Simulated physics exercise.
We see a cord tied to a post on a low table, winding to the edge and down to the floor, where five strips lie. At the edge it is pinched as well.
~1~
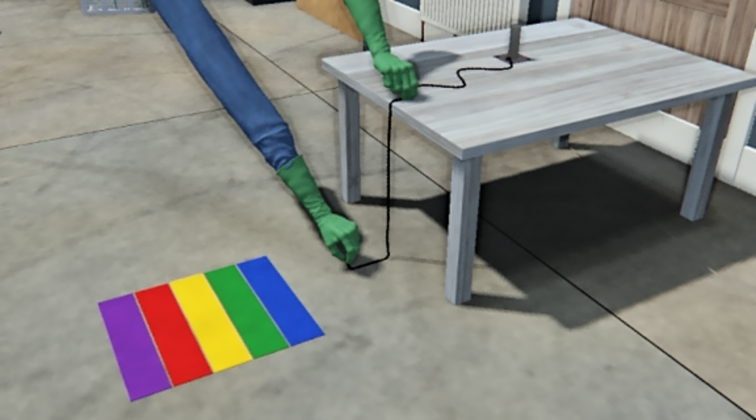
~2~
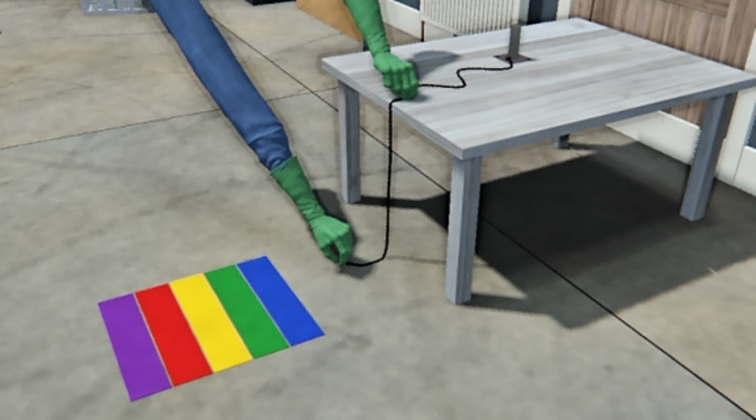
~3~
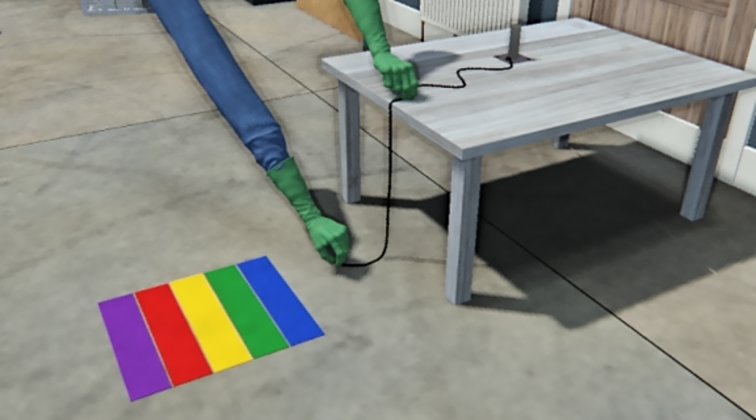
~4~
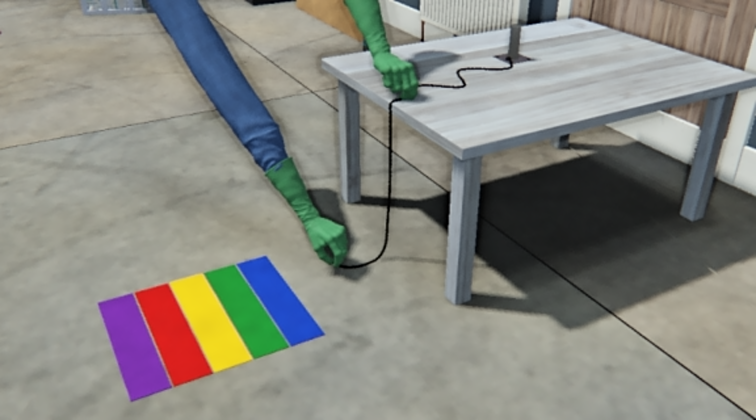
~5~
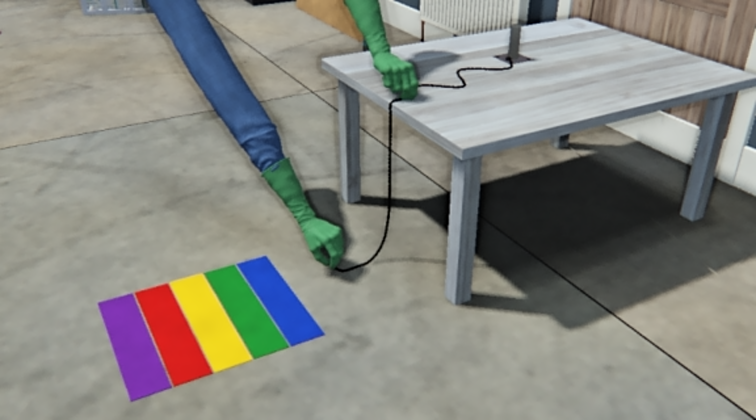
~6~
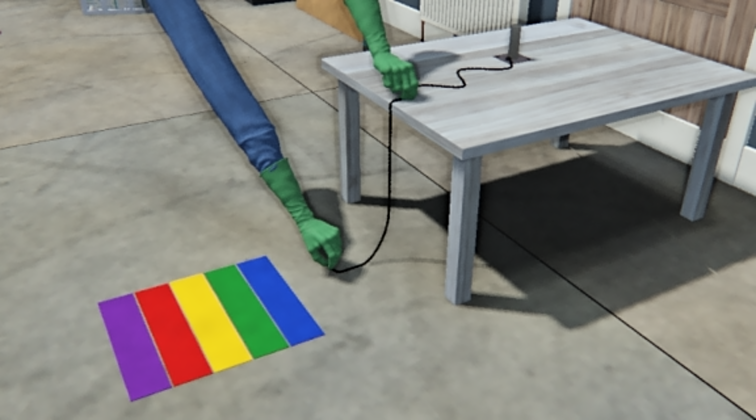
A green-gloved hand holding the lower end of a black cord moved slightly left near the floor beside five colored strips, while another gloved hand kept the cord pinched at the table's edge.
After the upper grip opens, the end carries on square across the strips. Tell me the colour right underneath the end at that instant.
Right underneath is red.
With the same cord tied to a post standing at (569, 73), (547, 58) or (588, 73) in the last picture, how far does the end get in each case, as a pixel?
Around (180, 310), (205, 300) and (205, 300).
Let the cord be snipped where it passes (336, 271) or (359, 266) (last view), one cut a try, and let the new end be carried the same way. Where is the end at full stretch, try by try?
First try near (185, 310), second near (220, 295).
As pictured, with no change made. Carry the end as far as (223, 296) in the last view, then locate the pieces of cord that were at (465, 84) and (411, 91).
Mark one about (422, 86), mark two about (381, 120).
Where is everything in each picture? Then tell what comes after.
The first frame shows end (346, 260); blue (297, 324); green (261, 336); yellow (224, 348); red (185, 361); purple (144, 374).
The second frame shows end (339, 262); cord through (508, 69) (460, 77) (426, 86) (390, 115) (389, 185) (387, 247).
The third frame shows end (335, 263).
The fourth frame shows end (333, 263); cord through (508, 69) (460, 77) (426, 86) (390, 115) (390, 184) (384, 248).
The fifth frame shows end (330, 264).
The sixth frame shows end (328, 265); cord through (508, 69) (460, 77) (426, 86) (390, 115) (390, 184) (377, 248).
Soon after, end near (223, 296); over green.
After that, end near (182, 308); over red.
At the stop, end near (159, 315); over red. Over red.
